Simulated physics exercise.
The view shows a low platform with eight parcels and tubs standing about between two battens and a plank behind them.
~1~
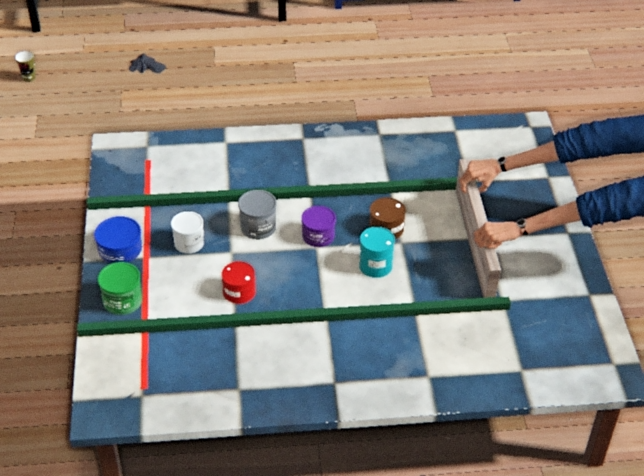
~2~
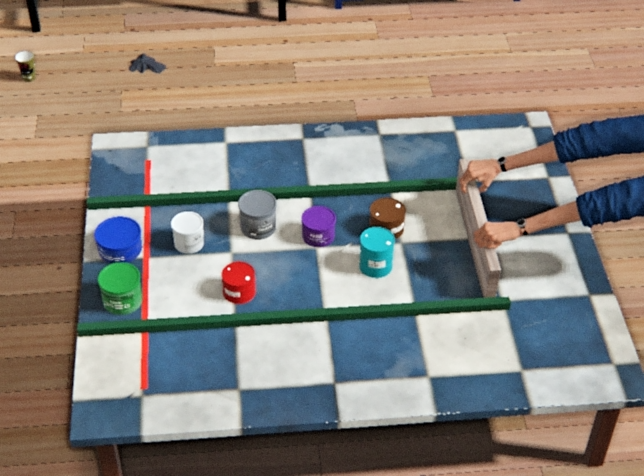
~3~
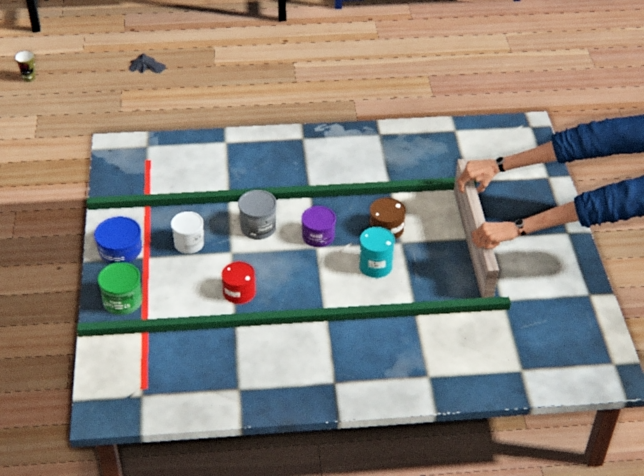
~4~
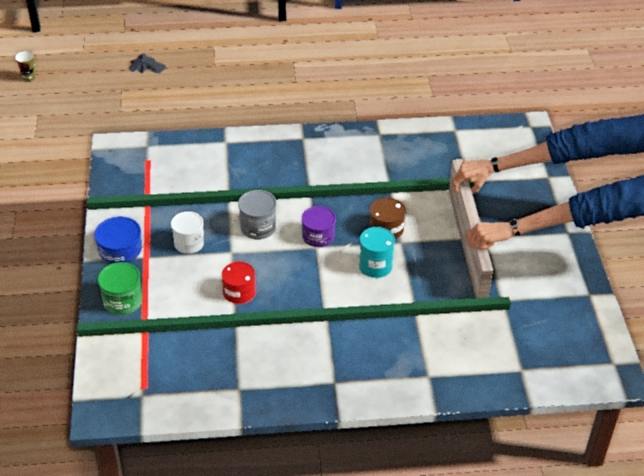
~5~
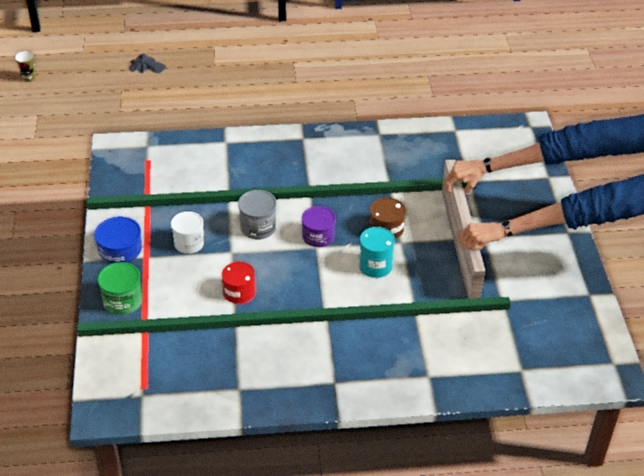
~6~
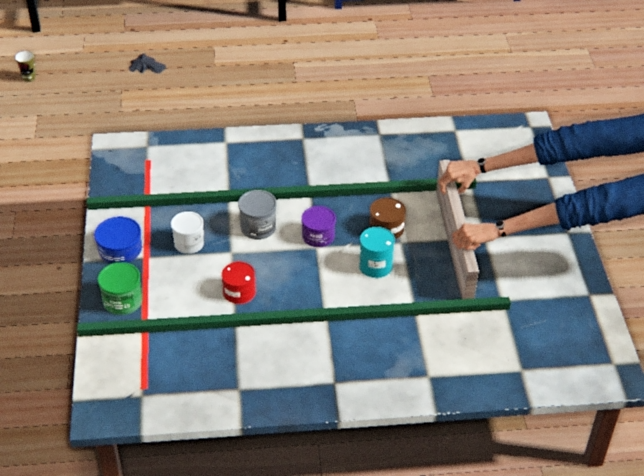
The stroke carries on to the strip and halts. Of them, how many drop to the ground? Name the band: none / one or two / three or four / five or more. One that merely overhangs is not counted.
Watching this, the number dropping off is one to two.
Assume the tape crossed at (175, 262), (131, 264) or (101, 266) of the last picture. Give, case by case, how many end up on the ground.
You'd get 0, then 2, then 4.
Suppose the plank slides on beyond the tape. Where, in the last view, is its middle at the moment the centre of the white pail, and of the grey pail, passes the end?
White pail: (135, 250); grey pail: (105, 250).
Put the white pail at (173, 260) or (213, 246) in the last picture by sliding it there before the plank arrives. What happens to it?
It keeps its place, then topples off.
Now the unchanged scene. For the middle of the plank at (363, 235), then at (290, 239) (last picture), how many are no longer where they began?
Up to then 3, and up to the other point 4.
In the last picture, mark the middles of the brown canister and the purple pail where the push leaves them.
The brown canister ends up near (128, 242), and the purple pail near (99, 260).
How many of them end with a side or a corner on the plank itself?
The figure is 4.
Soon after, none off yet; blue pail at rest near (119, 240); green pail at rest near (121, 289); white pail at rest near (188, 233).
At rest, the number that fall off is one or two; fallen, blue pail.
